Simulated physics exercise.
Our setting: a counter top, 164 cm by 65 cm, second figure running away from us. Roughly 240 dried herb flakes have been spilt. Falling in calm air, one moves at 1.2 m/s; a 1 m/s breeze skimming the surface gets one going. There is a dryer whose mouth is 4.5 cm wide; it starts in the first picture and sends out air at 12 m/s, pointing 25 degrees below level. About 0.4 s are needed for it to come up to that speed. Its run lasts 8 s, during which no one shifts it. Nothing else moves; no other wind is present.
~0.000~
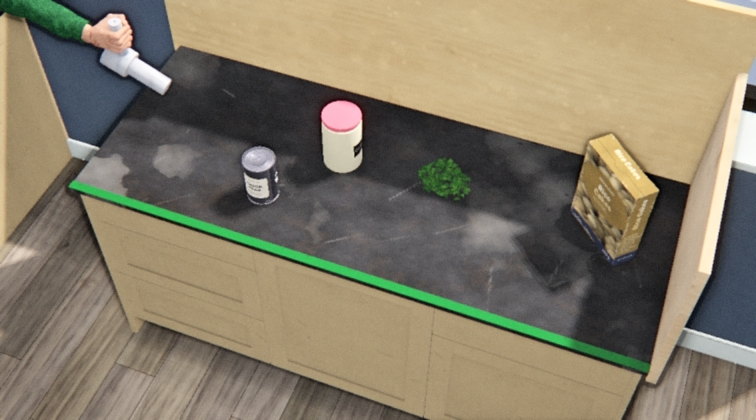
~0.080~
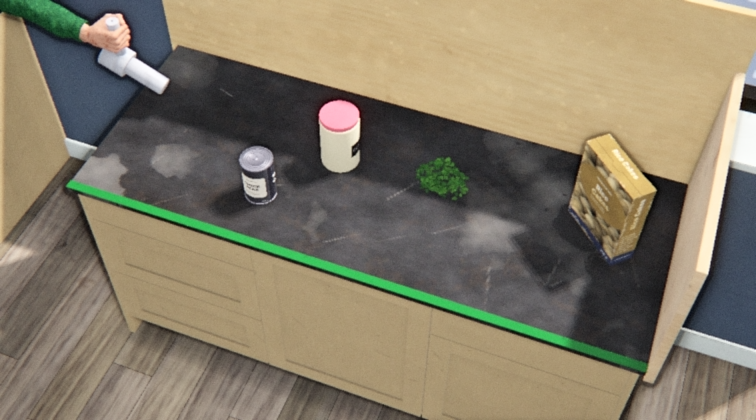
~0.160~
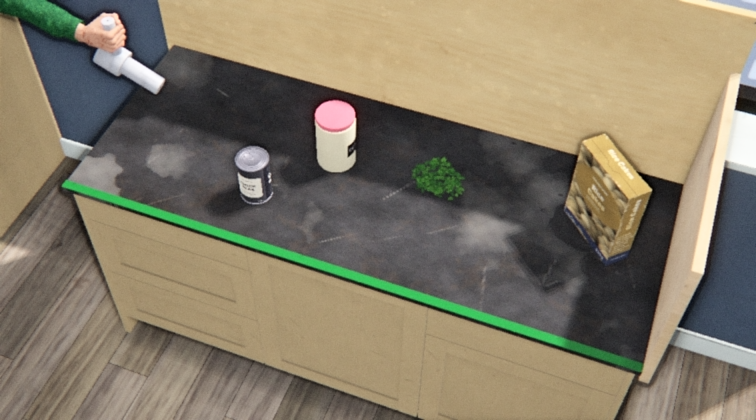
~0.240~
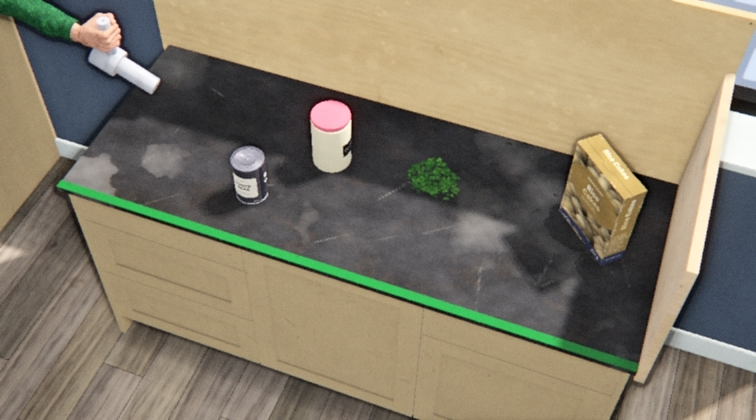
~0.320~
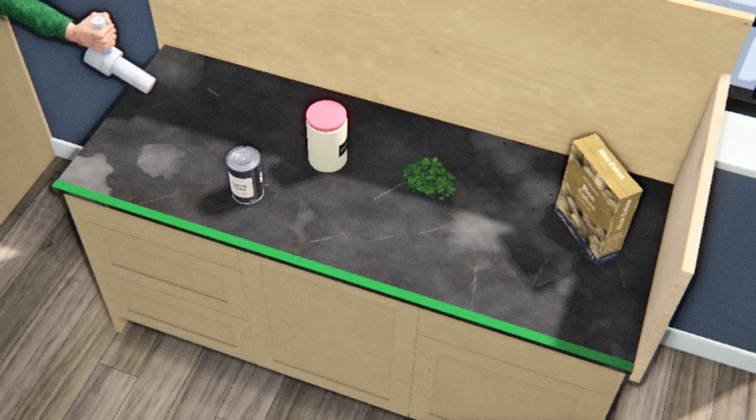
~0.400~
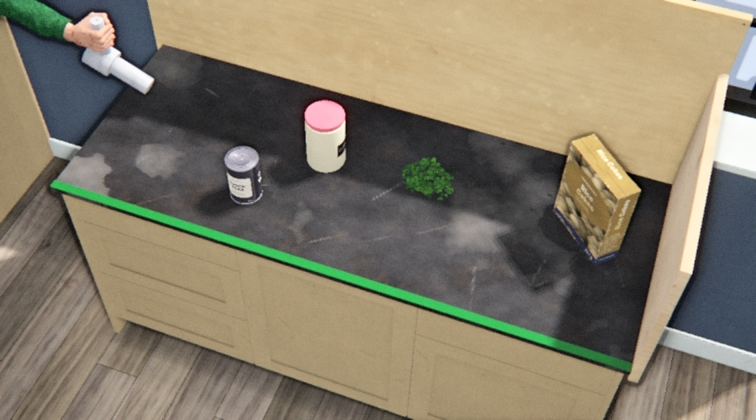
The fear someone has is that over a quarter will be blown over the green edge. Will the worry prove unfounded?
Yes, watch it - the losses over that edge are going to stay within one in four.
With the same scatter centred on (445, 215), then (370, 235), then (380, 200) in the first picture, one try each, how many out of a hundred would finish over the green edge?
First try 25 %, second 80 %, third 40 %.
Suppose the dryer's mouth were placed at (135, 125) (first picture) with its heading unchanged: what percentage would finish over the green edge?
The share would be near 2 %.
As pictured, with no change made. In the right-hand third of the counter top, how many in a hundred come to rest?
40 %.
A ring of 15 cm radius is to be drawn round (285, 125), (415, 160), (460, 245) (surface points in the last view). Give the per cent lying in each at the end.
Taking the spots one by one, around 0 %, 50 % and 1 %.
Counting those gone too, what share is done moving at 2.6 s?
10 %.
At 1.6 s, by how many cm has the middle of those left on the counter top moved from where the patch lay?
Measured offset: Approx. 5 cm.
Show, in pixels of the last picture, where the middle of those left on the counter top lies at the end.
Centre point: About (451, 188).
After 1.6 s the count stands so, 0 % are over the green edge; the middle of those still in play is near (438, 182).
After 2.6 s the count stands so, 0 % are over the green edge; the middle of those still in play is near (440, 182).
After 4.4 s the count stands so, 0 % are over the green edge; the middle of those still in play is near (442, 186).
After 8.0 s, at the end, 0 % are over the green edge; the middle of those still in play is near (451, 188).
